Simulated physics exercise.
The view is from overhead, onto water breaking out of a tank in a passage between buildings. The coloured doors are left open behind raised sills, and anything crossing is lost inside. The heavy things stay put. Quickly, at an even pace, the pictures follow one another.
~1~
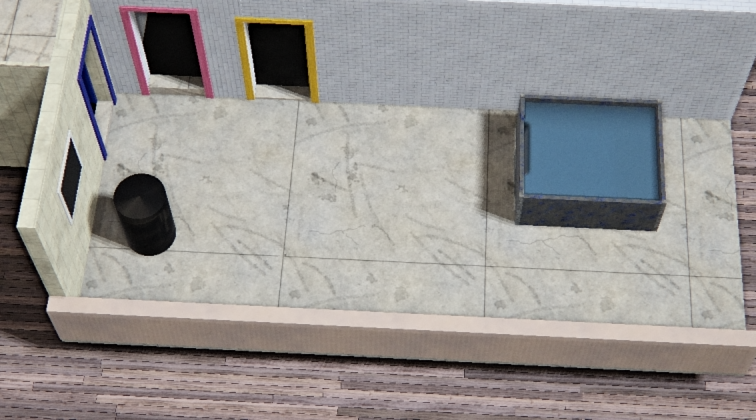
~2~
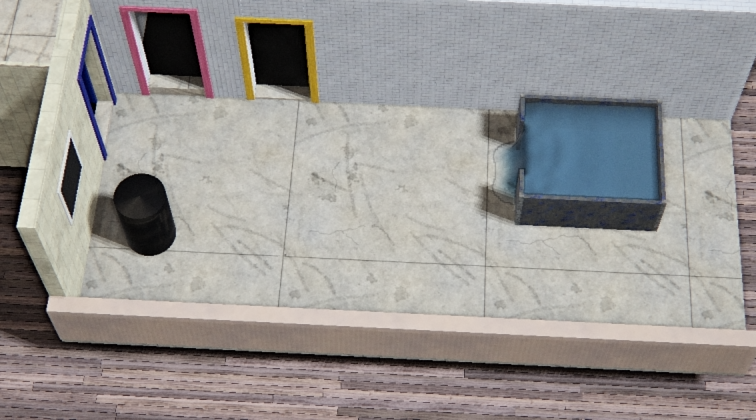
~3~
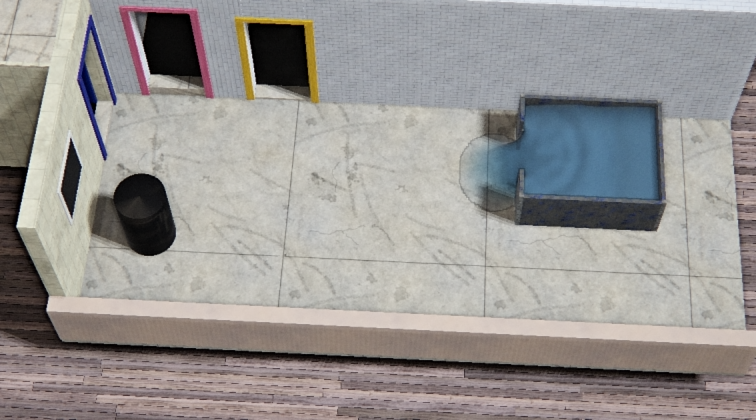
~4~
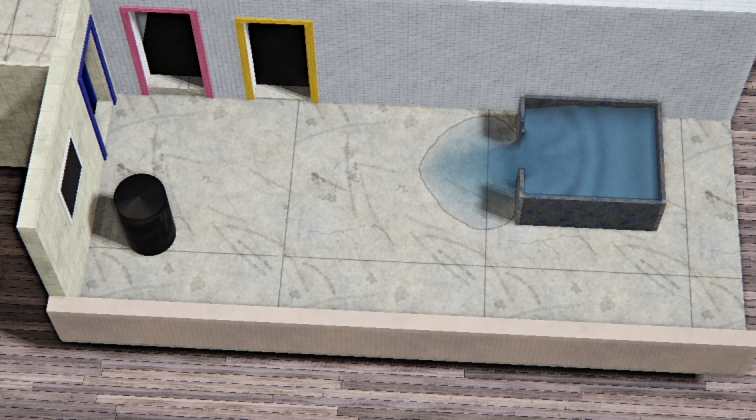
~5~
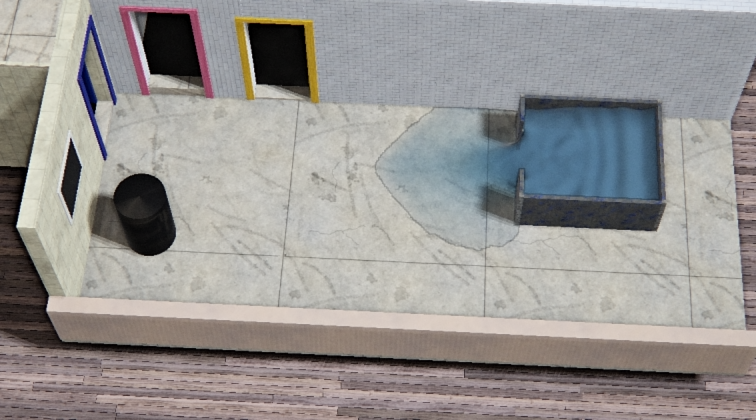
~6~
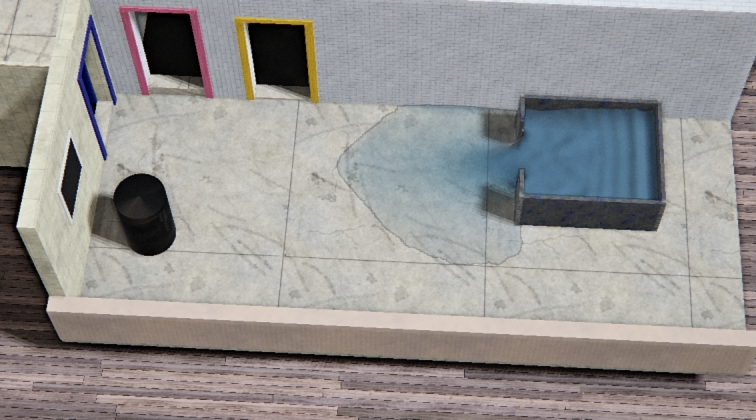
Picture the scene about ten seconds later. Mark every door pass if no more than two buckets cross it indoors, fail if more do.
Marks: Pink door pass, yellow door fail, blue door fail.
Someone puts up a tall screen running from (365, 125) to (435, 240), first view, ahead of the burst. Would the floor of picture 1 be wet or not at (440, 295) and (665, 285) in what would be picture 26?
The first point ends up swamped and the second ends up spared.
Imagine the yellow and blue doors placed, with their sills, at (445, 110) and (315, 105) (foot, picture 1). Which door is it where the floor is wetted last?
The pink one.
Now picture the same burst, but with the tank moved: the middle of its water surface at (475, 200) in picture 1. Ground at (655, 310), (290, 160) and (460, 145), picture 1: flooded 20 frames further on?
One after the other: Free of water, flooded, no water.
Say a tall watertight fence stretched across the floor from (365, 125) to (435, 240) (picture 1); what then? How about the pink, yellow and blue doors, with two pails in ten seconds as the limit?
Result - pink door doesn't reach it, yellow door doesn't reach it, blue door doesn't reach it.
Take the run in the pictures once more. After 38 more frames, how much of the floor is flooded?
Roughly 70 %.
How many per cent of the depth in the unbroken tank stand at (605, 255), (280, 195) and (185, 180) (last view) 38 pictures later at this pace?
Depths of roughly 0, 2 and 20 per cent.
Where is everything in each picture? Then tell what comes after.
The tank at (591, 151) is whole and still, in the first frame.
The front is at (507, 148), out from the gap at (521, 165), in the second frame.
The front is at (468, 156), out from the gap at (521, 166), in the third frame.
The front is at (428, 161), out from the gap at (521, 166), in the fourth frame.
The front is at (381, 165), out from the gap at (521, 166), in the fifth frame.
The front is at (347, 160), out from the gap at (521, 165), in the sixth frame.
A moment on, water covers 40 % of the floor; the pink door not reached, the yellow door wet at the sill, nothing in, the blue door not reached.
Next, water covers 60 % of the floor; the pink door wet at the sill, nothing in, the yellow door under two buckets in, the blue door wet at the sill, nothing in.
Then, water covers 65 % of the floor; the pink door wet at the sill, nothing in, the yellow door under two buckets in, the blue door over two buckets in.
Later, water covers 70 % of the floor; the pink door wet at the sill, nothing in, the yellow door under two buckets in, the blue door far over two buckets in.
In the end, water covers 80 % of the floor; the pink door wet at the sill, nothing in, the yellow door over two buckets in, the blue door far over two buckets in.
